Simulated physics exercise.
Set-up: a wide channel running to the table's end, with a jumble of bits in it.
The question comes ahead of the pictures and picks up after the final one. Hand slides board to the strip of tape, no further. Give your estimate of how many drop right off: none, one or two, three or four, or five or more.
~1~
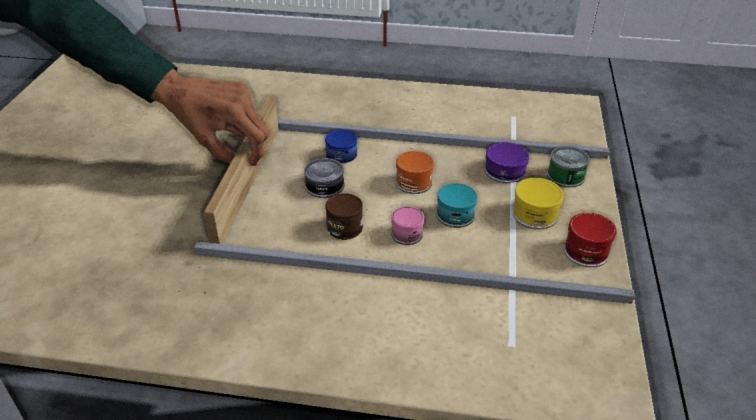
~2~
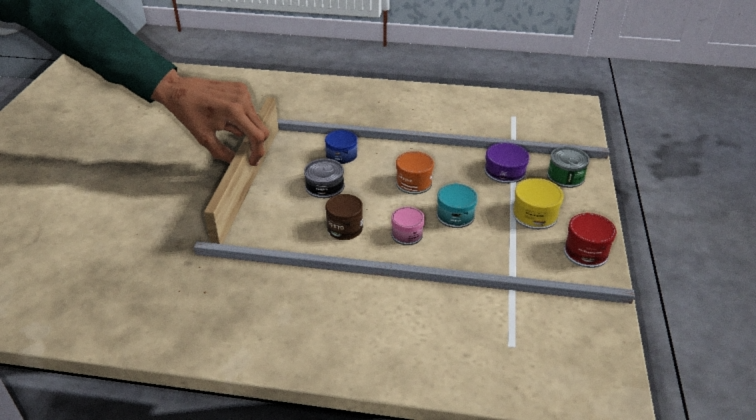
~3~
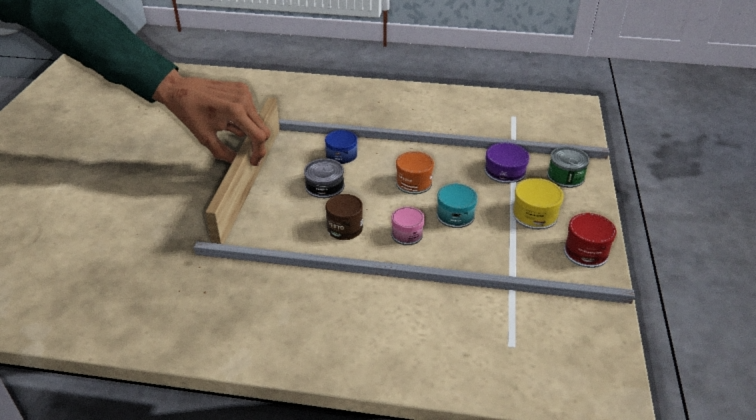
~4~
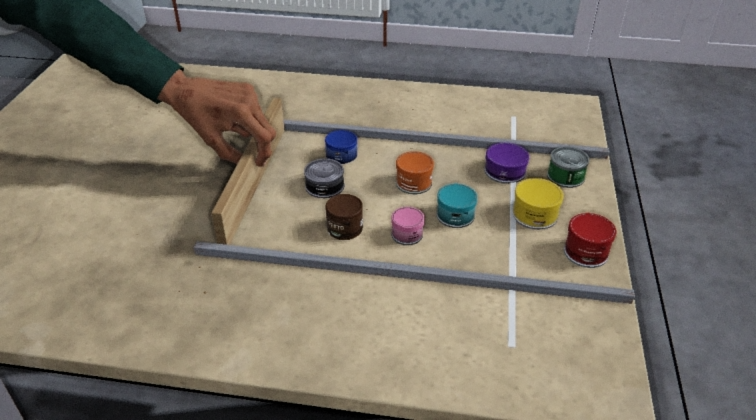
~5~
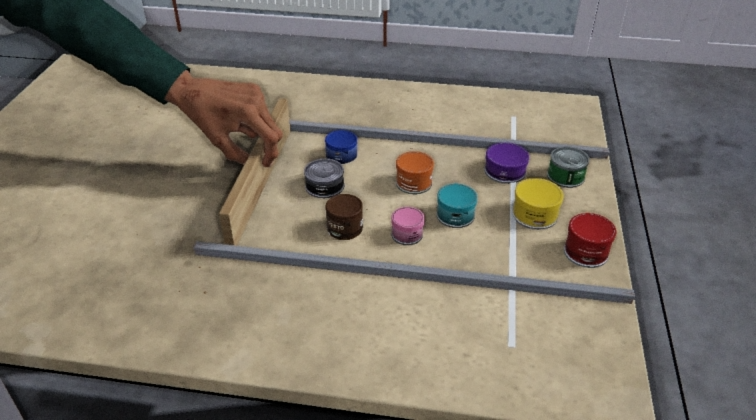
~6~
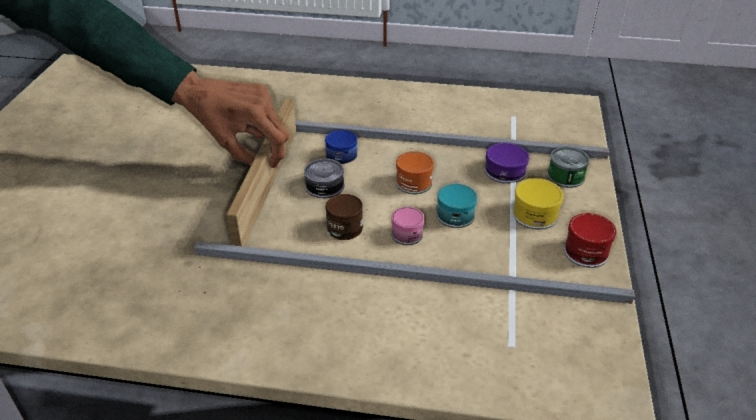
I expect no pieces to go over the edge.
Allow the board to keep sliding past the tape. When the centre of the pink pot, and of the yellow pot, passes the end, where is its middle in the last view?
(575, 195) and then (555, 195), give or take.
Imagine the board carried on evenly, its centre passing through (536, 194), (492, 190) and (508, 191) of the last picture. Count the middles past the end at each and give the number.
Counts: 1, 0, 0.
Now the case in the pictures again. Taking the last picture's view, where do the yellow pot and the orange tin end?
Yellow pot: About (580, 206); orange tin: About (533, 176).
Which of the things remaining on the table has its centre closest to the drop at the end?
The one in question is the green tin.
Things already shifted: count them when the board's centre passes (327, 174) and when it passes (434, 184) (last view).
In order, the tallies are 2 and 6.
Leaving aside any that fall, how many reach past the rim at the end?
That'd be 1.
A little later, none off yet; red tin at rest near (589, 240); green tin at rest near (568, 167); yellow pot at rest near (537, 204).
When it is over, the number that fall off is zero.
